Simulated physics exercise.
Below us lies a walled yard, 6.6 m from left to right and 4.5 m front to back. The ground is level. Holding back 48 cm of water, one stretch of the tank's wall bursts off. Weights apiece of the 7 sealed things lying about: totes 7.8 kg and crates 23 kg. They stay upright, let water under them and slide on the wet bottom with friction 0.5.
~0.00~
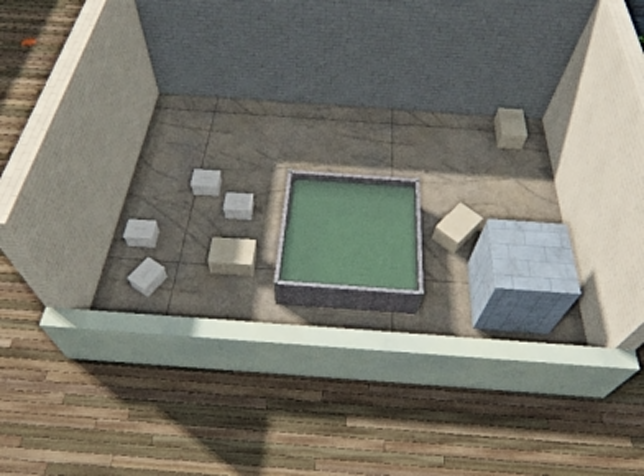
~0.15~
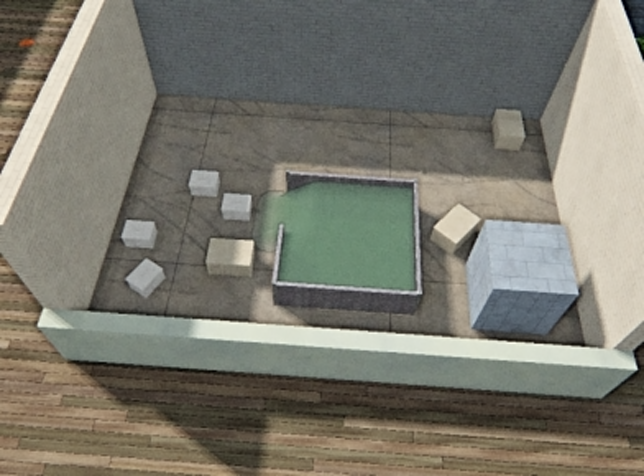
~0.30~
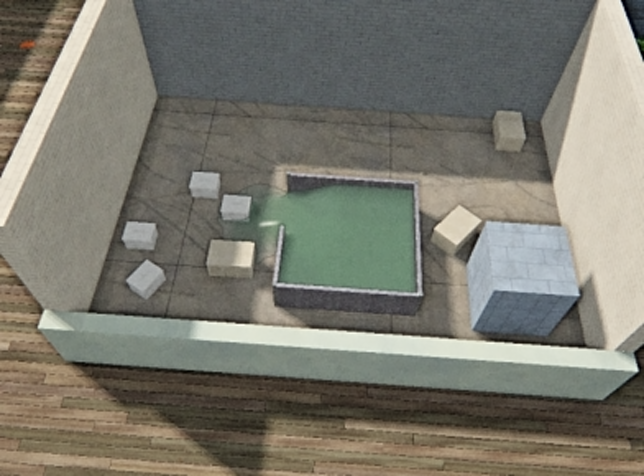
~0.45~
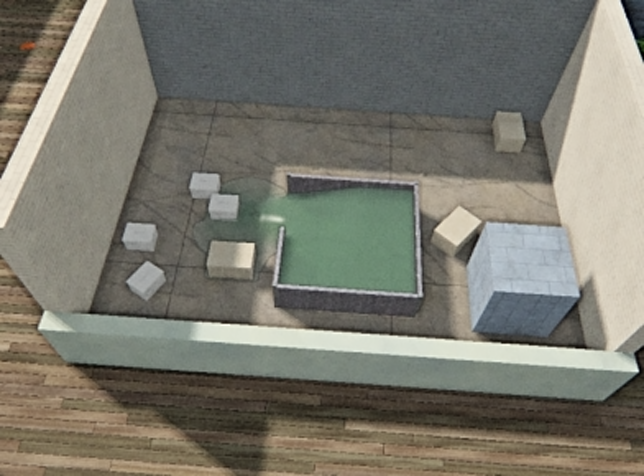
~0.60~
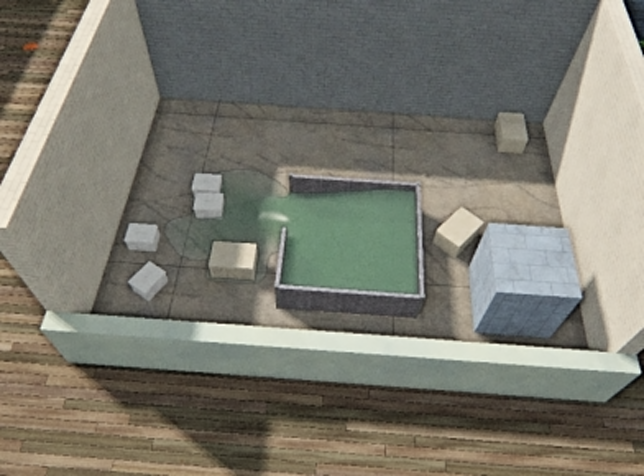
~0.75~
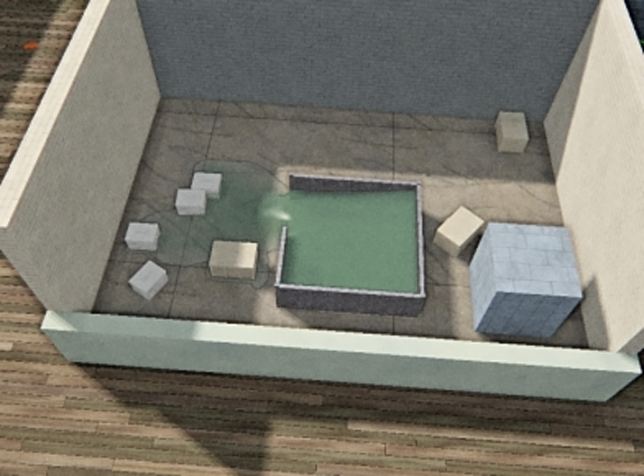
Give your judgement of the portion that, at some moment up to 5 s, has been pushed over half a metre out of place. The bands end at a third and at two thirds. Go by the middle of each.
It is a third up to two thirds.
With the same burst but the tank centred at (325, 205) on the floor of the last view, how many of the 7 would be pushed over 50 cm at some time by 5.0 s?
Result: 3.
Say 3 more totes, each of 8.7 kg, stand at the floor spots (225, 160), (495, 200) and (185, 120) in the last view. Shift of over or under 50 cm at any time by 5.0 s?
Above, below, above.
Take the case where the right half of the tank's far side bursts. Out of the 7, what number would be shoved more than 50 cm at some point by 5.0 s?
The count would be 1.
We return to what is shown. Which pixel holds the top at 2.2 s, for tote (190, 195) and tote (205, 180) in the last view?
About (145, 167) for the first and (172, 117) for the second.
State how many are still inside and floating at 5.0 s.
Count at that moment: 1.
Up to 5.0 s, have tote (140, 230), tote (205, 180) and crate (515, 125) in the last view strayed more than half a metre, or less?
Beyond the mark, beyond the mark, within the mark.
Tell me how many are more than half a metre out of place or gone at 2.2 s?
Count then: 3.
After 1.1 s 1 of 7 are over 50 cm from their spots; 0 afloat.
After 2.2 s 3 of 7 are over 50 cm from their spots; 2 afloat.
After 3.5 s 3 of 7 are over 50 cm from their spots; 2 afloat.
After 5.0 s 4 of 7 are over 50 cm from their spots, and 4 have been at some point; 1 afloat.
